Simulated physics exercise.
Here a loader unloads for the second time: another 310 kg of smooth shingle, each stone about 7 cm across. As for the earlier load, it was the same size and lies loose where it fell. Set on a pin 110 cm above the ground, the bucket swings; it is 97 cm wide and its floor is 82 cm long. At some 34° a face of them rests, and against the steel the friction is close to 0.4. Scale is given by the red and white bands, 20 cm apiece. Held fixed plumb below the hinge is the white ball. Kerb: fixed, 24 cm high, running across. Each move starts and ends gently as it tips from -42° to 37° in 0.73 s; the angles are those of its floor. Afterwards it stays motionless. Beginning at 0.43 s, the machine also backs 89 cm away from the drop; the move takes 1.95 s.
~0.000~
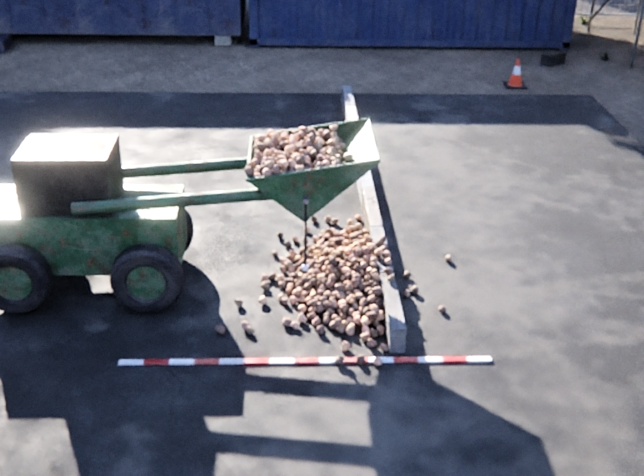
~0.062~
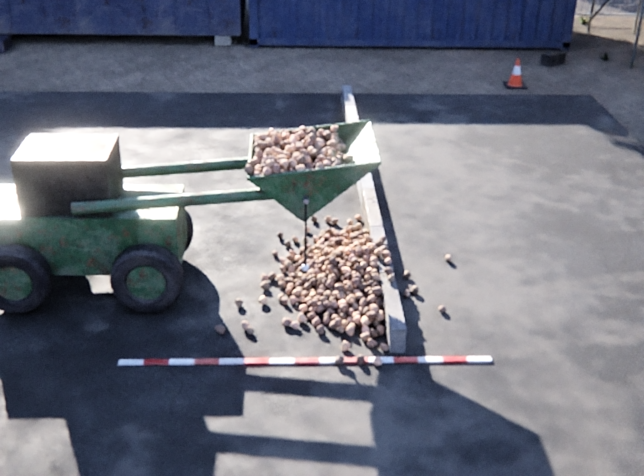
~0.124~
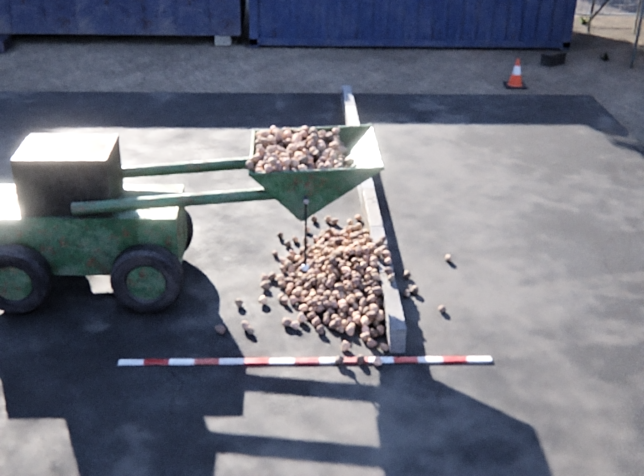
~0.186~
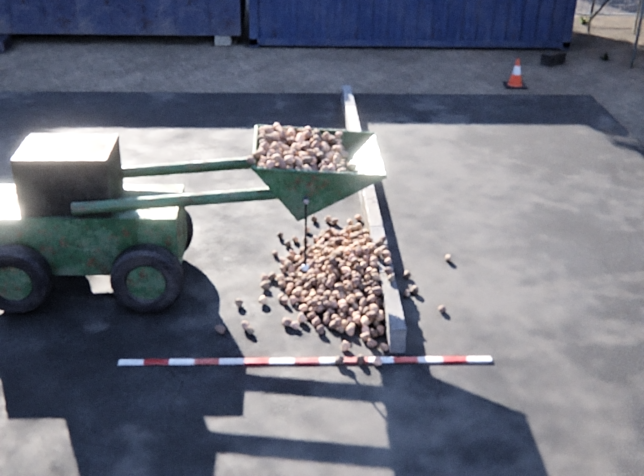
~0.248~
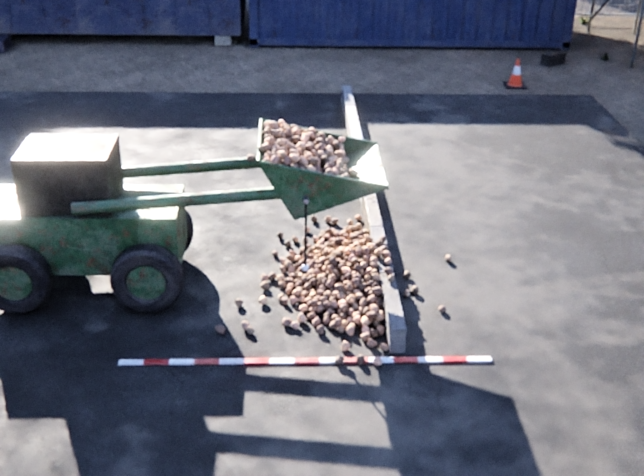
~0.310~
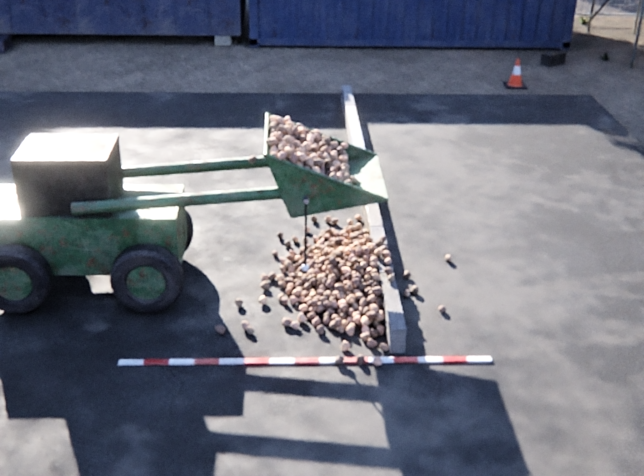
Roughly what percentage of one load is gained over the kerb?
Roughly 29 per cent.
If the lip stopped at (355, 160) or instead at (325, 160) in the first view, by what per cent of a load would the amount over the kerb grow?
About 15 and 0 per cent.
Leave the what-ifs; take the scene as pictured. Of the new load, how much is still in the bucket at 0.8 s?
Some 70 percent, roughly.
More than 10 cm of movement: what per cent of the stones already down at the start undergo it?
About 15 %.
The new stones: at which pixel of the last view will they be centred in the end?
The middle ends up near (361, 269).
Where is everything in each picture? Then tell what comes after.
Lip at (380, 161), floor tilted -42°, highest stones at (317, 134). The earlier load is highest near (382, 255), 28 cm above ground level, 100 % on this side of the kerb, 1 % over the kerb, in the first frame.
Lip at (381, 163), floor tilted -40°, highest stones at (310, 136); the stones move at 0.2 m/s on average, in the second frame.
Lip at (384, 168), floor tilted -36°, highest stones at (297, 137); the stones move at 0.3 m/s on average, in the third frame.
Lip at (386, 177), floor tilted -29°, highest stones at (283, 136); the stones move at 0.5 m/s on average, in the fourth frame.
The bucket is at -21°, its lip at (388, 188); the top of the load is at (278, 132); the stones move at 0.6 m/s on average, in the fifth frame.
Lip at (388, 200), floor tilted -11°, highest stones at (279, 128); the stones move at 0.6 m/s on average, in the sixth frame.
After 0.6 s the floor is at 25°; in per cent of one load, 100 in the bucket, 100 on this side of the kerb, 1 over the kerb; the foremost stones are at (410, 272).
After 0.8 s the floor is at 37°; in per cent of one load, 68 in the bucket, 132 on this side of the kerb, 1 over the kerb; the foremost stones are at (412, 272).
After 2.8 s the floor is at 37°; in per cent of one load, 0 in the bucket, 171 on this side of the kerb, 30 over the kerb; the foremost stones are at (562, 260).
After 5.4 s the floor is at 37°; in per cent of one load, 0 in the bucket, 171 on this side of the kerb, 30 over the kerb; the foremost stones are at (562, 260). Net gain over the kerb, 29.
